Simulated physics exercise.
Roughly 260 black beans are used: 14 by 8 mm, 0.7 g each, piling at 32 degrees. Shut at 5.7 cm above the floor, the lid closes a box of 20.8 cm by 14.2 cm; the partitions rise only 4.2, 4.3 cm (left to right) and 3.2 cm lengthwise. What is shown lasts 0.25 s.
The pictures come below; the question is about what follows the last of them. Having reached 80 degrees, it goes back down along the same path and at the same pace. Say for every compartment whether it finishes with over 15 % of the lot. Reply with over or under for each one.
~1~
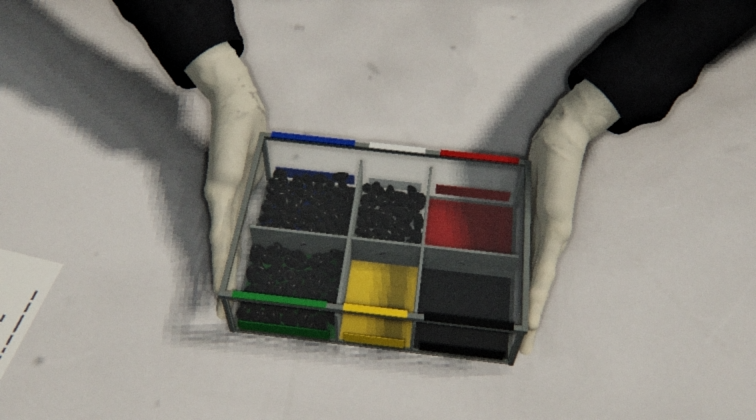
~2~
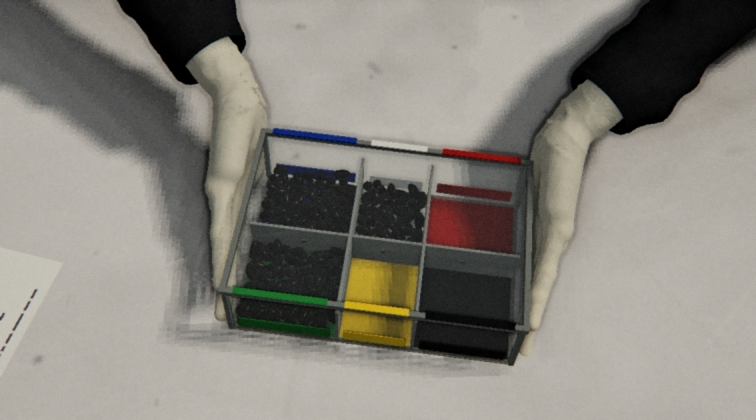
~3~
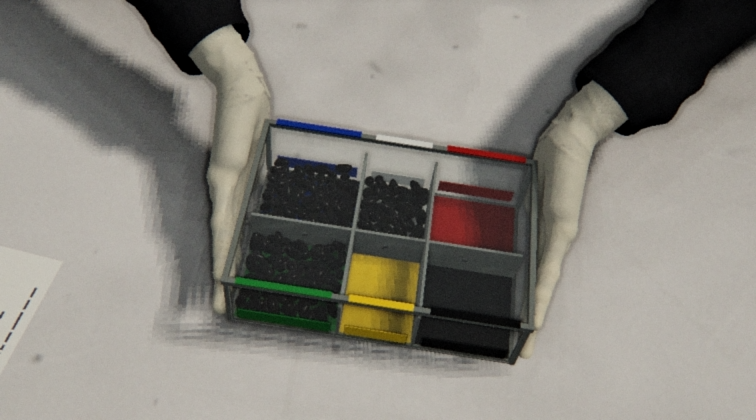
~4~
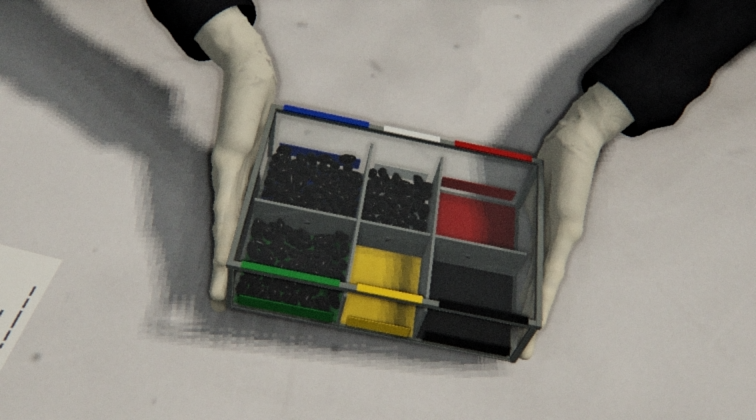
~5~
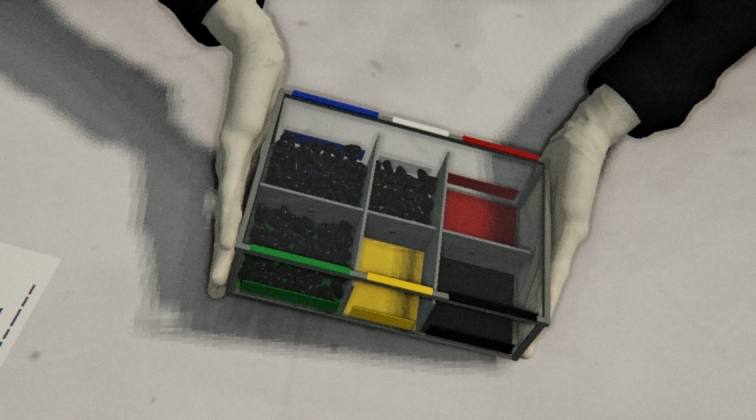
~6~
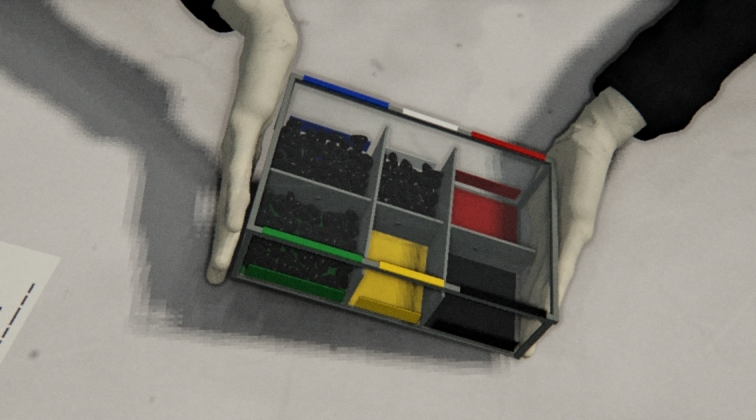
Red: Under, blue: Over, green: Over, yellow: Under, white: Over, black: Under.
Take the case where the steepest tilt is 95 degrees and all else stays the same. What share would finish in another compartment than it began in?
I'd estimate around 25 per cent.
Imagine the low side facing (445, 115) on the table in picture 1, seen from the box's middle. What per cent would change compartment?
Roughly 15 % of the pieces.
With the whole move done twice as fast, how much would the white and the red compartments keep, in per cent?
My answer: White gets 30 %, while red gets 5 %.
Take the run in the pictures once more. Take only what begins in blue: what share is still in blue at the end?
Around 80 %.
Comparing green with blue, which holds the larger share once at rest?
The blue compartment.
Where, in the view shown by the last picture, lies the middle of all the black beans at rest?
Near (350, 215).
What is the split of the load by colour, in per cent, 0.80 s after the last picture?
Red 0 %, blue 35 %, green 30 %, yellow 0 %, white 30 %, black 0 %.
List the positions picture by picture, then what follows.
In the first frame, box tilt 0 degrees, front corners at (225, 293) and (522, 327); blue 40 %, green 35 %, white 30 %.
In the second frame, box tilt 1 degrees, front corners at (225, 289) and (523, 327).
In the third frame, box tilt 4 degrees, front corners at (228, 279) and (528, 326), lowest corner right back.
In the fourth frame, box tilt 8 degrees, front corners at (233, 262) and (535, 322), lowest corner right back.
In the fifth frame, box tilt 13 degrees, front corners at (241, 245) and (543, 319), lowest corner right back.
In the sixth frame, box tilt 17 degrees, front corners at (253, 227) and (552, 317), lowest corner right back; blue 40 %, green 35 %, white 30 %.
Then, 0.80 s after the last picture, tilt 79 degrees; blue 35 %, green 30 %, white 30 %.
Then, 1.33 s after the last picture, tilt 34 degrees; red 5 %, blue 30 %, green 20 %, yellow 5 %, white 40 %.
Then, 1.92 s after the last picture, tilt 0 degrees; red 5 %, blue 30 %, green 20 %, yellow 5 %, white 40 %.
In the end, red 5 %, blue 30 %, green 20 %, yellow 5 %, white 40 %, black 0 %.
